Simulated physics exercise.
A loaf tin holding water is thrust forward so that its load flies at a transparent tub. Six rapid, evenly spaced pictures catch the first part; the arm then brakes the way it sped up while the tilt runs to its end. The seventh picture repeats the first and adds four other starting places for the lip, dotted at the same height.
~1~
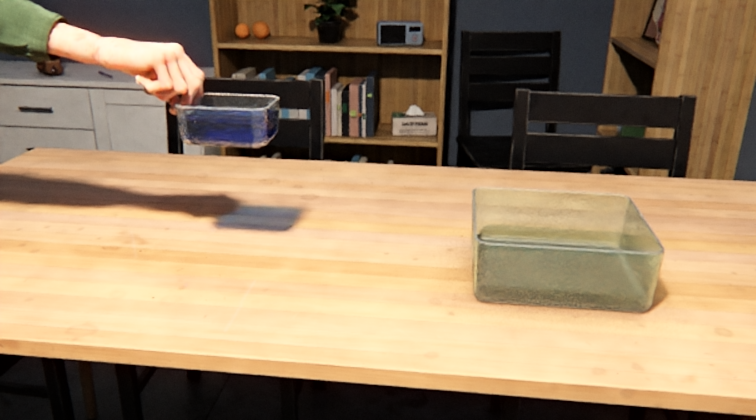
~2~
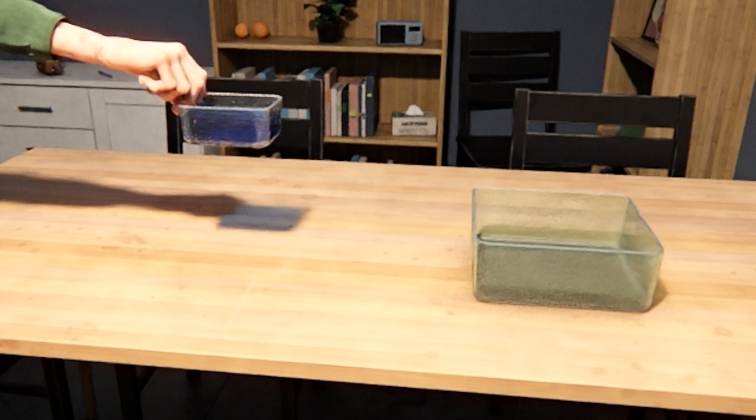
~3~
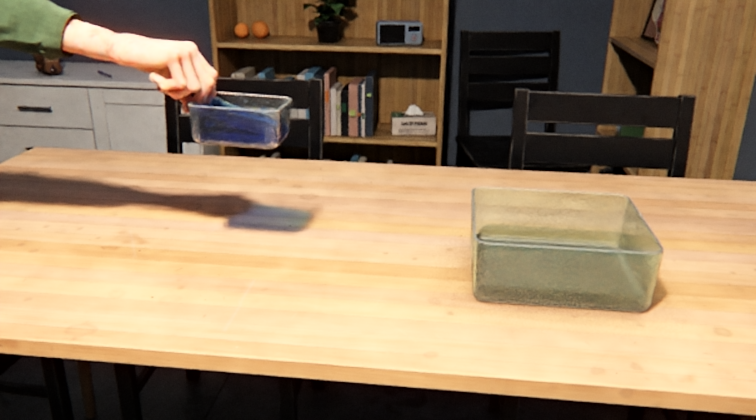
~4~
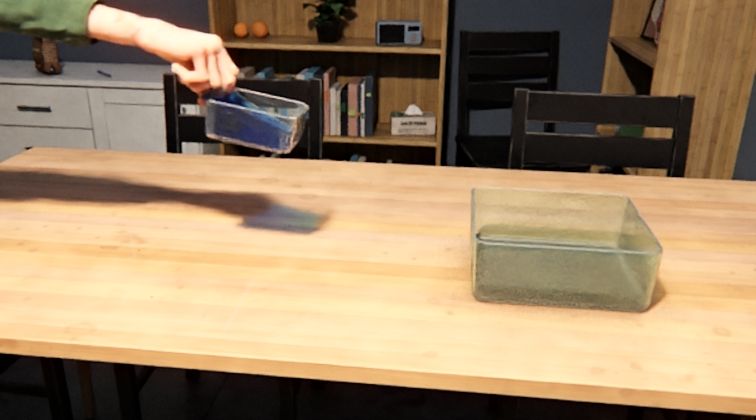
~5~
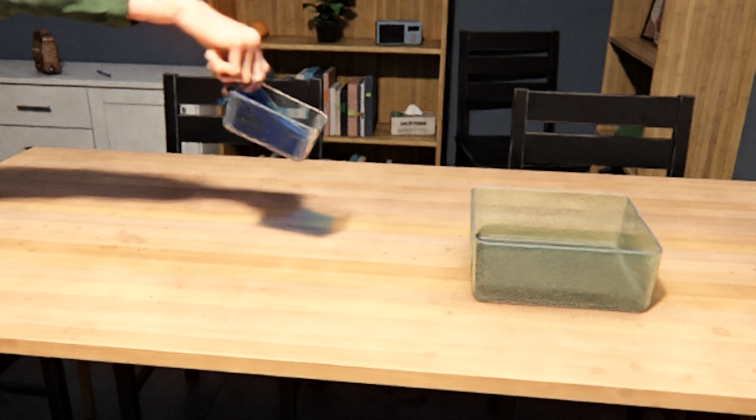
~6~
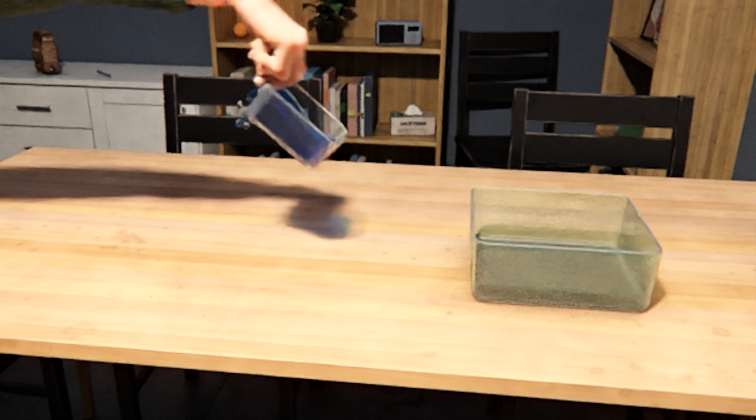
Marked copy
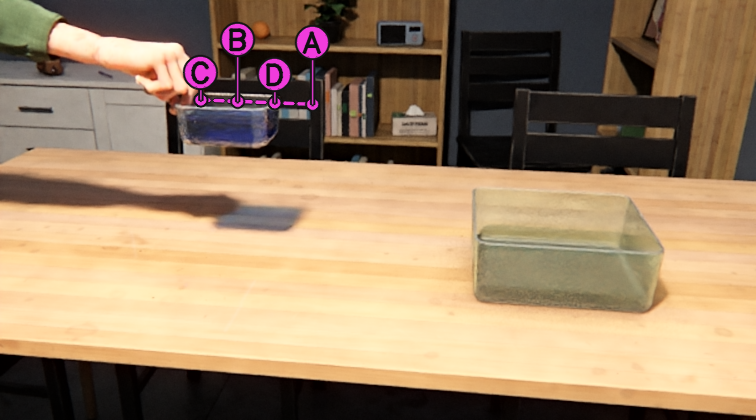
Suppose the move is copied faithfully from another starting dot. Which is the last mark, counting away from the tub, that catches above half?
It is A.
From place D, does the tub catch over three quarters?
No, it does not.
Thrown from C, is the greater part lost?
Yes.
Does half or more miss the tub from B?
Yes.
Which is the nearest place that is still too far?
Here it is place D.
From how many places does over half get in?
One of the four.
On the marked copy, A at (312, 104); B at (237, 101); C at (200, 100); D at (274, 102).
With A, about 67 % lands in the tub, 21 % falls short and 12 % goes beside or beyond.
With B, about 0 % lands in the tub, 95 % falls short and 5 % goes beside or beyond.
With C, about 0 % lands in the tub, 99 % falls short.
With D, about 23 % lands in the tub, 70 % falls short and 7 % goes beside or beyond.
